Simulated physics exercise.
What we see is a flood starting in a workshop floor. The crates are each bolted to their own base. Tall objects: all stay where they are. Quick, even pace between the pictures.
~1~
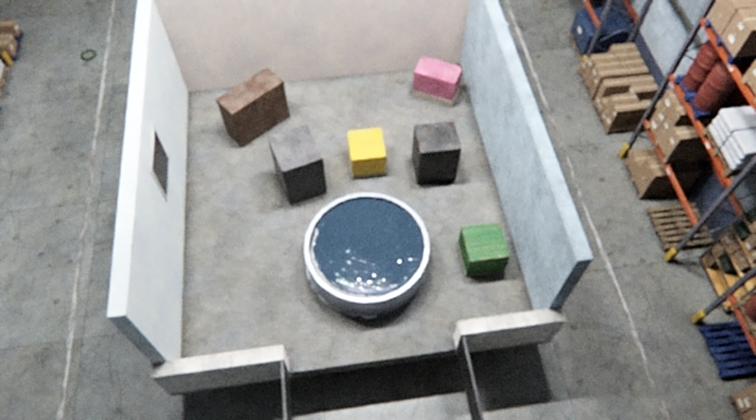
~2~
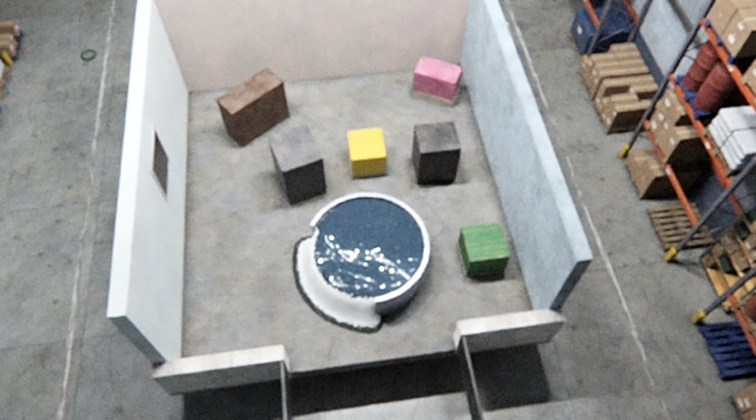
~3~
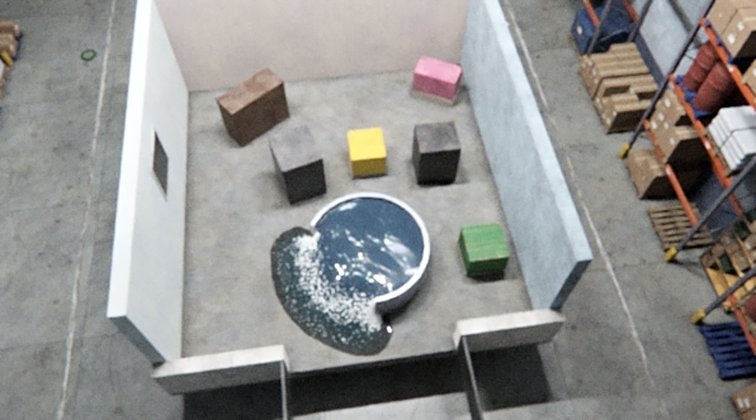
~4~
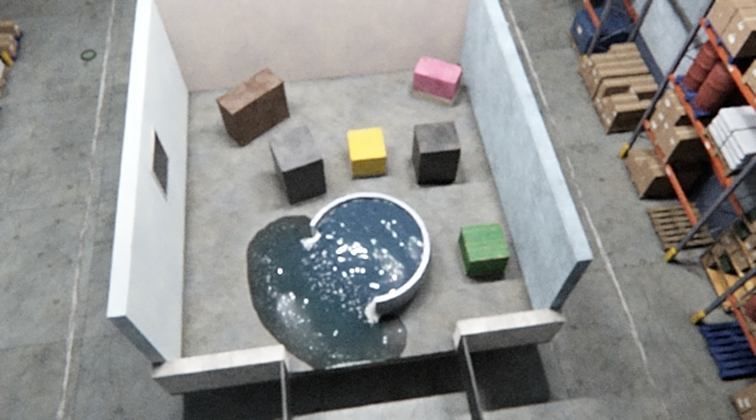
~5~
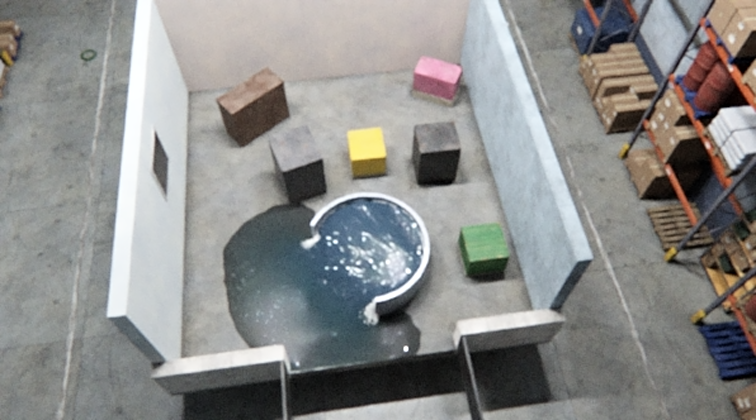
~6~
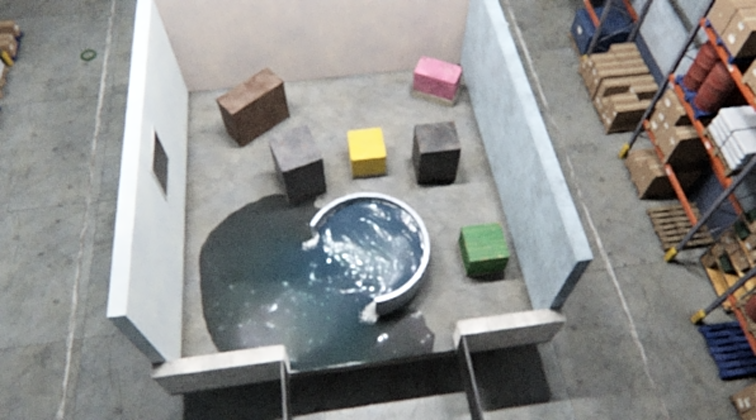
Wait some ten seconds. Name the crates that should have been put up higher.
As I see it, the green crate has no water on it afterwards; the yellow crate has no water on it afterwards; the pink crate has no water on it afterwards.
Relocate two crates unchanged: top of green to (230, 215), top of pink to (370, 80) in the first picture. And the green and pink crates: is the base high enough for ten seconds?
As I see it, the green crate is flooded; meanwhile the pink crate is not reached.
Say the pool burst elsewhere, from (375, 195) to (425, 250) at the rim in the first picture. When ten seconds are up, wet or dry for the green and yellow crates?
Observed: Green is doused; yellow is doused.
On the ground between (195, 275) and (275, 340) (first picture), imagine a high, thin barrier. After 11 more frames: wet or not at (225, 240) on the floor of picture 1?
There: Flooded.
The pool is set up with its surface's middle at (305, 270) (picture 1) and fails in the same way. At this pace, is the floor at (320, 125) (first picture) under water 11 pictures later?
By then that patch is left unwetted.
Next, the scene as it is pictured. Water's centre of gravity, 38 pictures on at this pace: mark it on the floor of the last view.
The water's centre sits above (271, 204).
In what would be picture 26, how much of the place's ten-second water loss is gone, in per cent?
65 per cent.
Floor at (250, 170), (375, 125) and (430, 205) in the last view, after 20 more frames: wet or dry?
Status by point, in sequence: Waterlogged; unwetted; unwetted.
A moment on, water covers 30 % of the floor; the green crate not reached, the yellow crate not reached, the pink crate not reached.
Next, water covers 25 % of the floor; the green crate not reached, the yellow crate not reached, the pink crate not reached.
Then, water covers 40 % of the floor; the green crate not reached, the yellow crate not reached, the pink crate not reached.
Later, water covers 65 % of the floor; the green crate not reached, the yellow crate water round its plinth, the pink crate not reached.
In the end, water covers 85 % of the floor; the green crate stayed above the water, the yellow crate stayed above the water, the pink crate stayed above the water.
